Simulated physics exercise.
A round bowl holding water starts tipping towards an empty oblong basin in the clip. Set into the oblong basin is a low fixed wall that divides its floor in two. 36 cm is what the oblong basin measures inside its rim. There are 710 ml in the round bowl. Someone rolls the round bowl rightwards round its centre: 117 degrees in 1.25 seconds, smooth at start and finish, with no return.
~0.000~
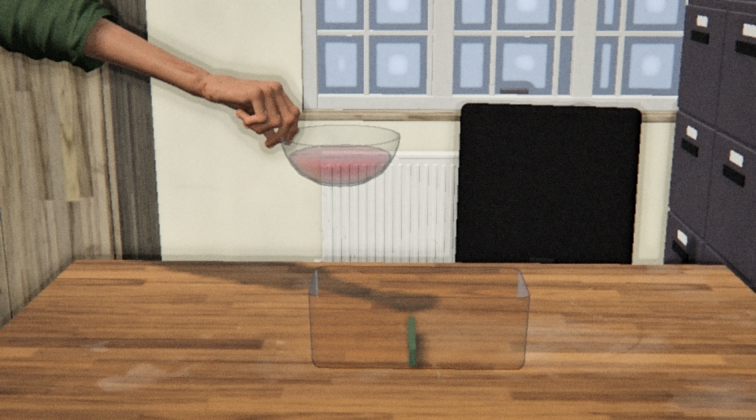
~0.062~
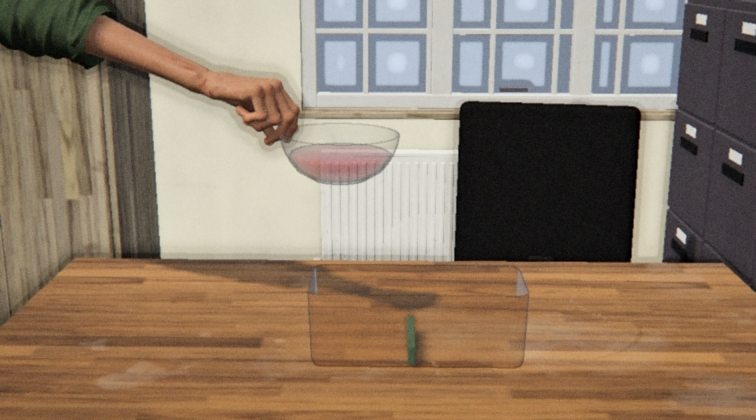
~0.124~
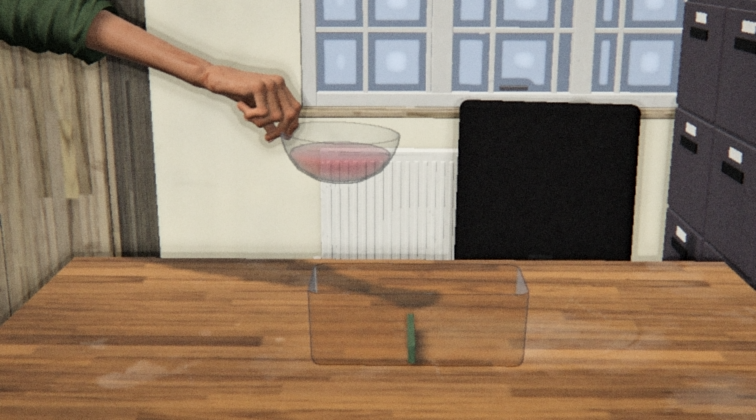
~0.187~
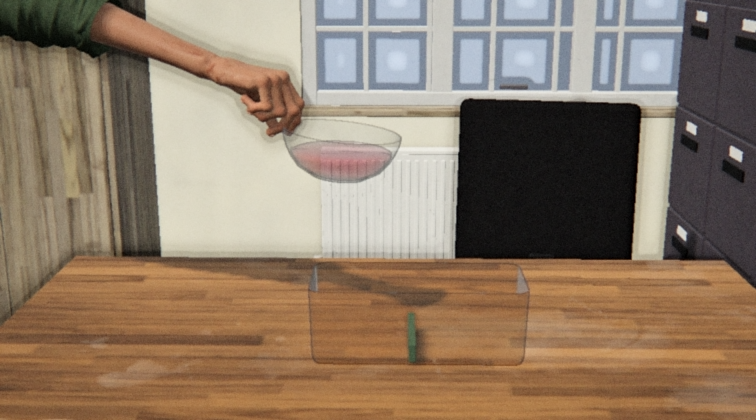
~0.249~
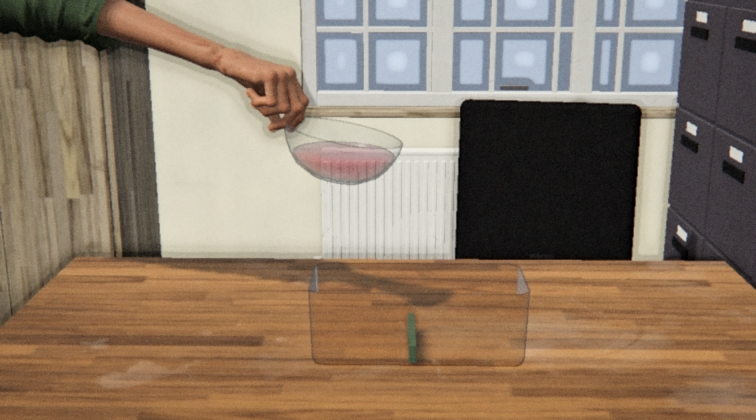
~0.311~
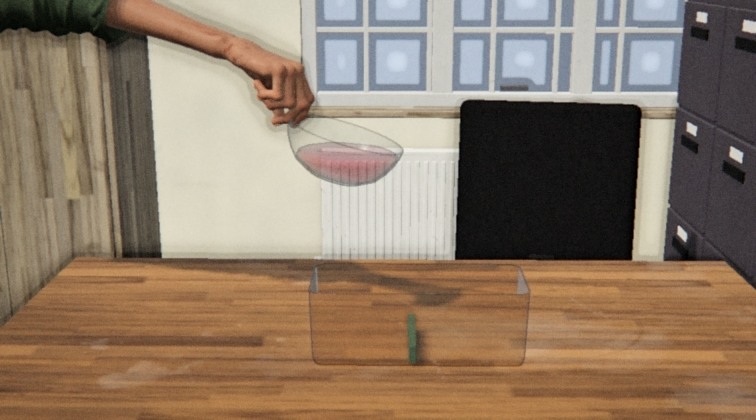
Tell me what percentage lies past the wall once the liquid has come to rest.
Some 71 per cent.
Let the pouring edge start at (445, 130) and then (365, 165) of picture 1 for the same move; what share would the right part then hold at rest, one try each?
Respectively 90 and 25 %.
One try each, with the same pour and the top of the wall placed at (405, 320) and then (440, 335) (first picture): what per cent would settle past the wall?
One try each: Around 85 percent and then around 40 percent.
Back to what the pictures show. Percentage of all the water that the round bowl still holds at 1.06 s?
Remaining share: Approx. 0 %.
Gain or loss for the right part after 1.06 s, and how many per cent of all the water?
It falls by about 1.
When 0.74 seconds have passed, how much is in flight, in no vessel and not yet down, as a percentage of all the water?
Roughly 48 percent.
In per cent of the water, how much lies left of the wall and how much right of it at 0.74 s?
I'd say some 0 in a hundred on the left and 24 on the right.
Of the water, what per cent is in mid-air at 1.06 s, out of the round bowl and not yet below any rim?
Something like 3 per cent of the total.
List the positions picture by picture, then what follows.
In the first frame, it leans 0°; its right rim is at (400, 137); the water meets the walls at (289, 153) and (392, 154); the oblong basin's rim runs from (312, 281) to (525, 283); the wall's top is at (412, 333).
In the second frame, it leans 1°; its right rim is at (399, 136); the water meets the walls at (289, 151) and (392, 153).
In the third frame, it leans 3°; its right rim is at (400, 137); the water meets the walls at (289, 150) and (392, 153).
In the fourth frame, it leans 6°; its right rim is at (401, 139); the water meets the walls at (290, 147) and (393, 152).
In the fifth frame, it leans 11°; its right rim is at (402, 145); the water meets the walls at (293, 148) and (395, 154).
In the sixth frame, it leans 17°; its right rim is at (403, 152); the water meets the walls at (296, 149) and (399, 155).
After 0.74 s the tilt is 76° and 28 per cent is still to pour, 0 is left of the wall and 24 right of it.
After 1.06 s the tilt is 110° and 0 per cent is still to pour, 24 is left of the wall and 72 right of it.
After 1.39 s the tilt is 117° and 0 per cent is still to pour, 26 is left of the wall and 72 right of it.
After 1.75 s the tilt is 117° and 0 per cent is still to pour, 27 is left of the wall and 71 right of it.
In the end 27 per cent lies left of the wall, 71 right of it and 2 outside.
